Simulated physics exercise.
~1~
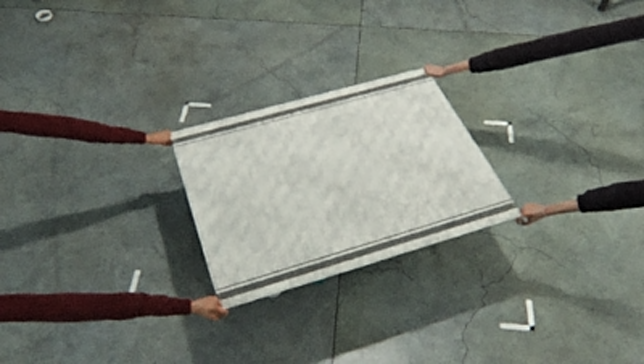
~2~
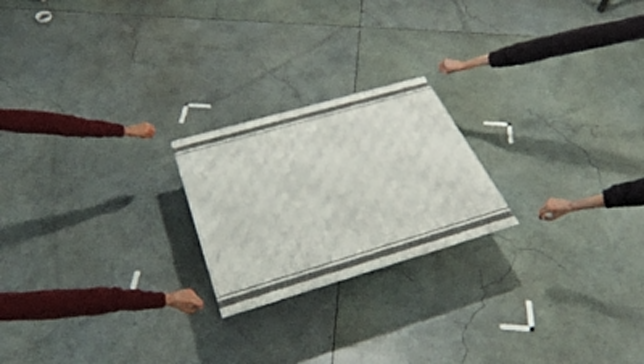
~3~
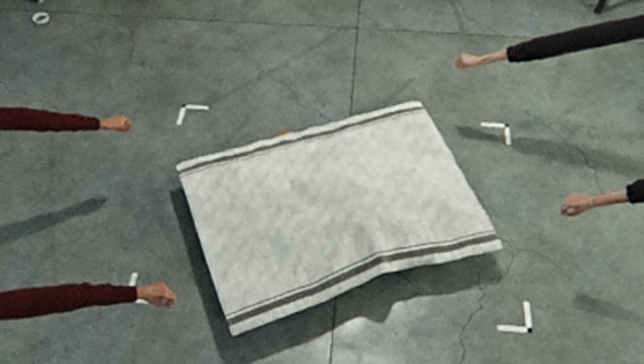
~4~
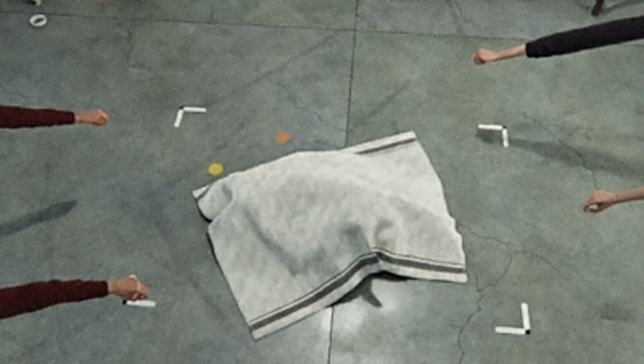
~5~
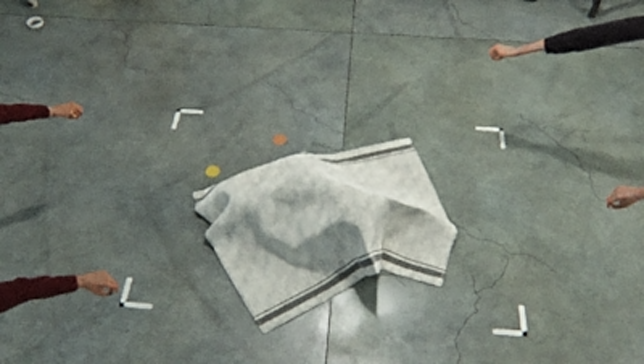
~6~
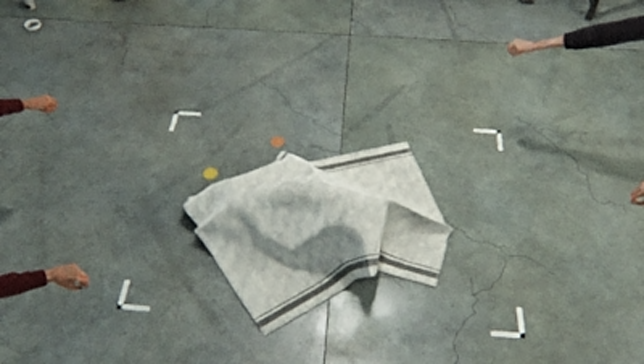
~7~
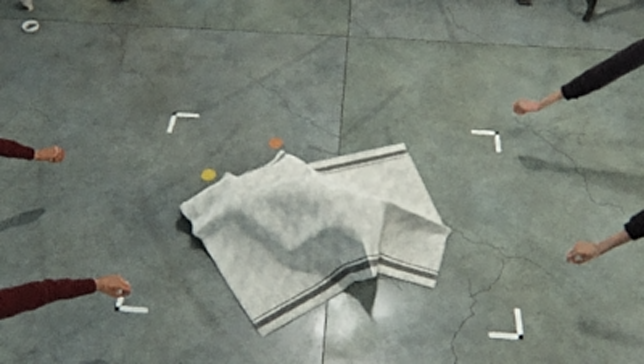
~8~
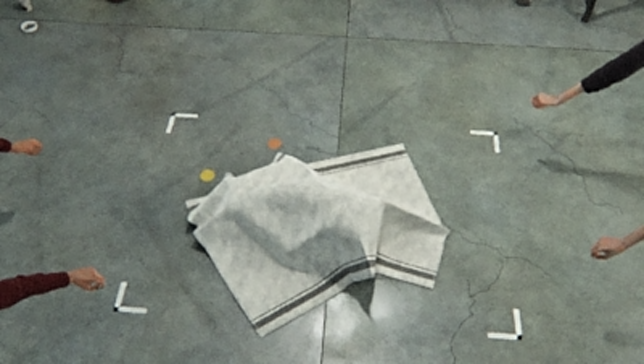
On a workshop floor, four hands releasing a taut old blanket, which drops and crumples, leaving orange and yellow discs uncovered.
